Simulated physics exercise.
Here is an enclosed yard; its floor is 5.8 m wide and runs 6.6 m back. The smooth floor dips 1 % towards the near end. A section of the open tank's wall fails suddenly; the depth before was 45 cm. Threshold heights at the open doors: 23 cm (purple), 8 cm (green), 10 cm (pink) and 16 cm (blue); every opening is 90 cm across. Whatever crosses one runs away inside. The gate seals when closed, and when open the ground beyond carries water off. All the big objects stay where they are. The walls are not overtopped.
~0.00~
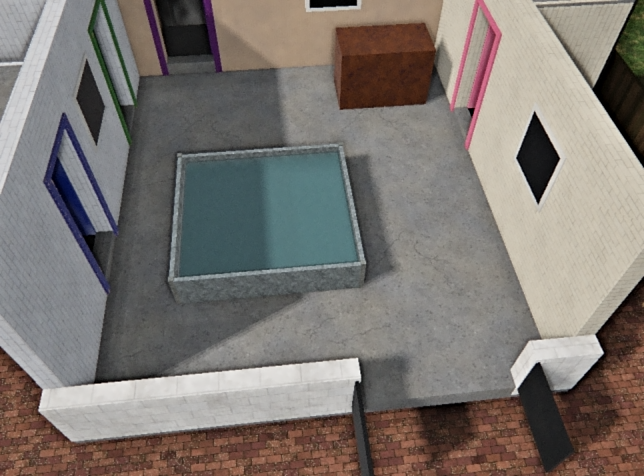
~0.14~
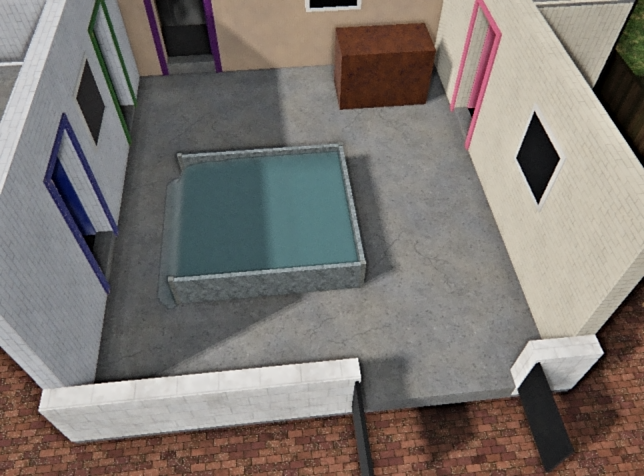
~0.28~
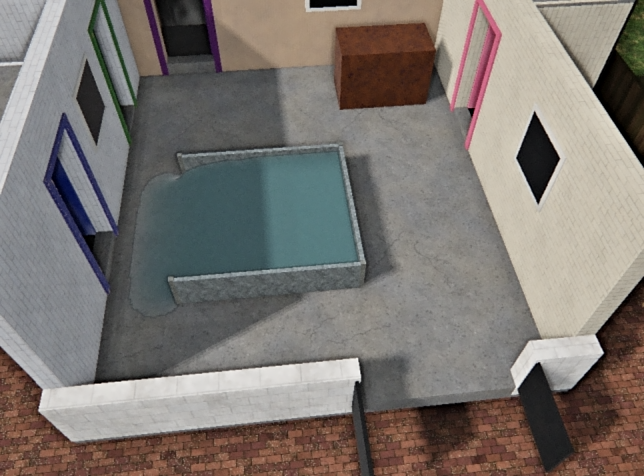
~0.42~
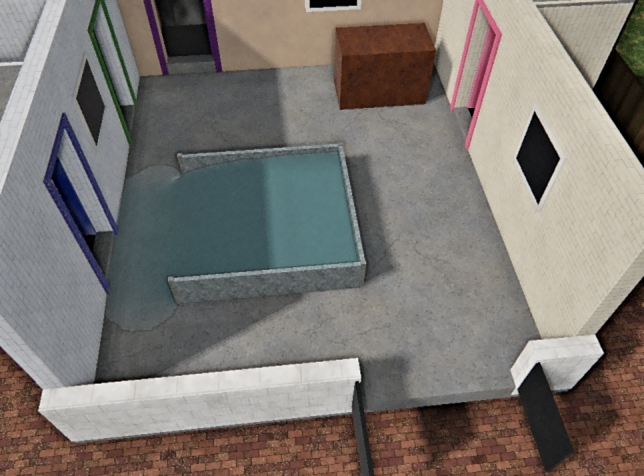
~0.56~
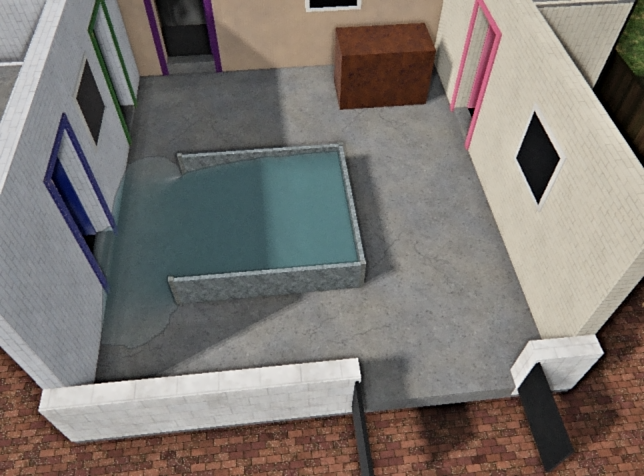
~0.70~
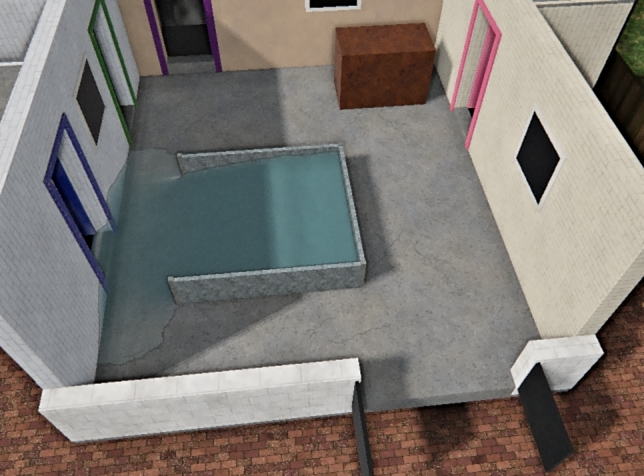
In a walled yard with a grey floor, a raised rectangular pool loses its left side, and water pours out through the gap, spreading left across the floor to the wall by the blue-framed doorway.
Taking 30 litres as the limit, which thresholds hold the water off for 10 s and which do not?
Within that time: At the purple door it does not reach the limit; at the green door it keeps below the limit; at the pink door it stays under the limit; at the blue door it goes over the limit.
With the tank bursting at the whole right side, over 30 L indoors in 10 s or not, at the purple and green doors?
Then: Purple under, green under.
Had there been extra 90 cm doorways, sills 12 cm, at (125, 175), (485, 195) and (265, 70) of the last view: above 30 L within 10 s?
In turn: Above, not over, not over.
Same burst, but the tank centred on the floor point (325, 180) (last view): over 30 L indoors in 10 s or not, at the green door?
Against that limit: Green past it.
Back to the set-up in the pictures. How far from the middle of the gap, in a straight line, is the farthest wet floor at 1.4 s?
About 3.0 m.
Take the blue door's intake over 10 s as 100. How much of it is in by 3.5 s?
About 95 per cent.
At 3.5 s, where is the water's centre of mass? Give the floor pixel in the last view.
Around (207, 228).
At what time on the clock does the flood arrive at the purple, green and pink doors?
Purple 2.2 s, green 1.2 s, pink 6.0 s.
After 1.4 s water covers 15 % of the floor and is deepest (35 cm) near (113, 264); purple door not reached, green door 5 cm at the sill, 0 L in, pink door not reached, blue door 35 cm at the sill, 63 L in.
After 2.2 s water covers 30 % of the floor and is deepest (36 cm) near (93, 397); purple door 5 cm at the sill, 0 L in, green door 8 cm at the sill, 0 L in, pink door not reached, blue door 34 cm at the sill, 142 L in.
After 3.5 s water covers 50 % of the floor and is deepest (29 cm) near (91, 412); purple door 17 cm at the sill, 0 L in, green door 8 cm at the sill, 0 L in, pink door not reached, blue door 21 cm at the sill, 213 L in.
After 6.0 s water covers 80 % of the floor and is deepest (16 cm) near (540, 366); purple door 8 cm at the sill, 0 L in, green door 6 cm at the sill, 1 L in, pink door not reached, blue door 10 cm at the sill, 221 L in.
After 10.0 s water covers 95 % of the floor and is deepest (12 cm) near (91, 412); purple door 3 cm at the sill, 0 L in, green door 6 cm at the sill, 2 L in, pink door 5 cm at the sill, 0 L in, blue door 9 cm at the sill, 221 L in.
